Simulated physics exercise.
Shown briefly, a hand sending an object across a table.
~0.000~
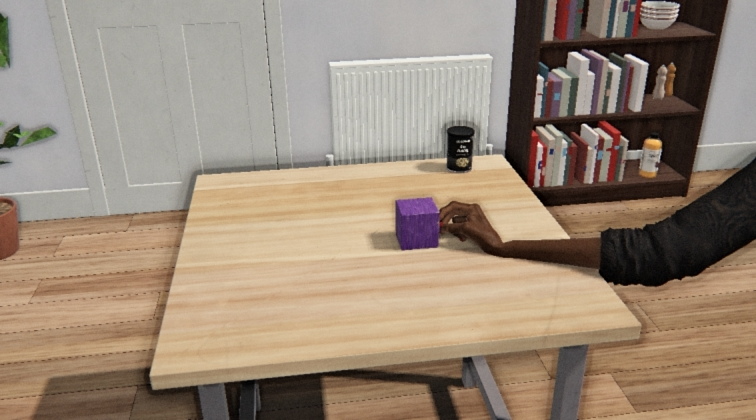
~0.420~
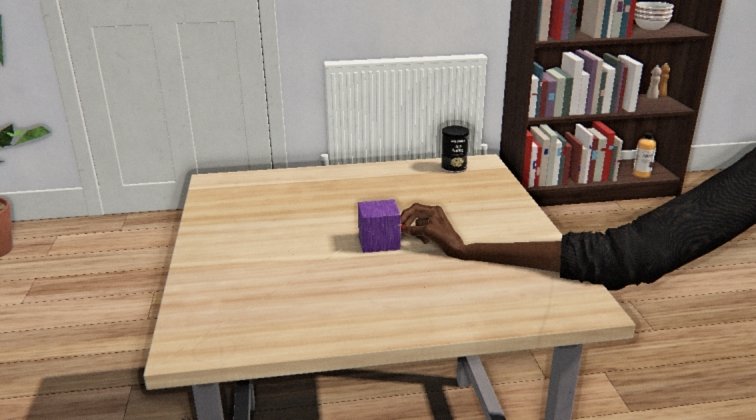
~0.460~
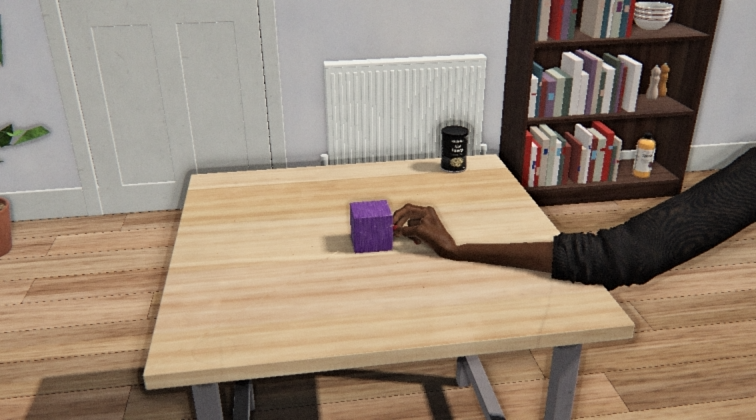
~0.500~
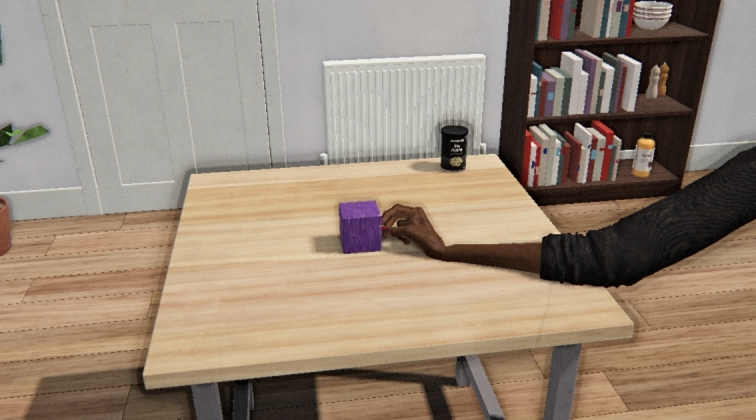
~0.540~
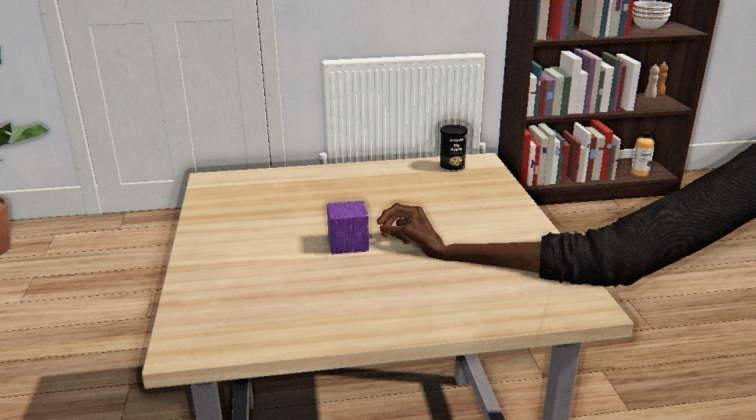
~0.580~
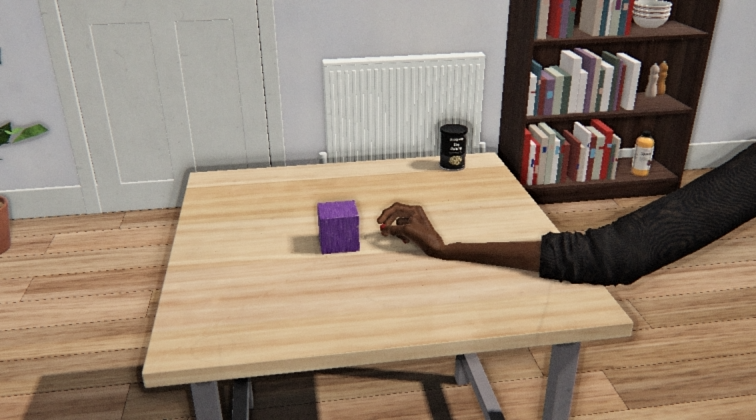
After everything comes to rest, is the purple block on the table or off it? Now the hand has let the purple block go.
The purple block is on the table.
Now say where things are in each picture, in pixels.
In the first frame, under the hand; purple block (417, 223).
In the second frame, under the hand; purple block (379, 226).
In the third frame, under the hand; purple block (371, 226).
In the fourth frame, purple block (360, 227).
In the fifth frame, purple block (348, 227) shifted a little.
In the sixth frame, purple block (338, 227) shifted a little.
After 0.68 s, purple block shifted about its own width near (322, 228).
After 0.88 s, purple block shifted about its own width near (317, 229).
In the end (1.3 s), moved from the start, purple block. At the end, from the last picture's camera, purple block near (317, 229).
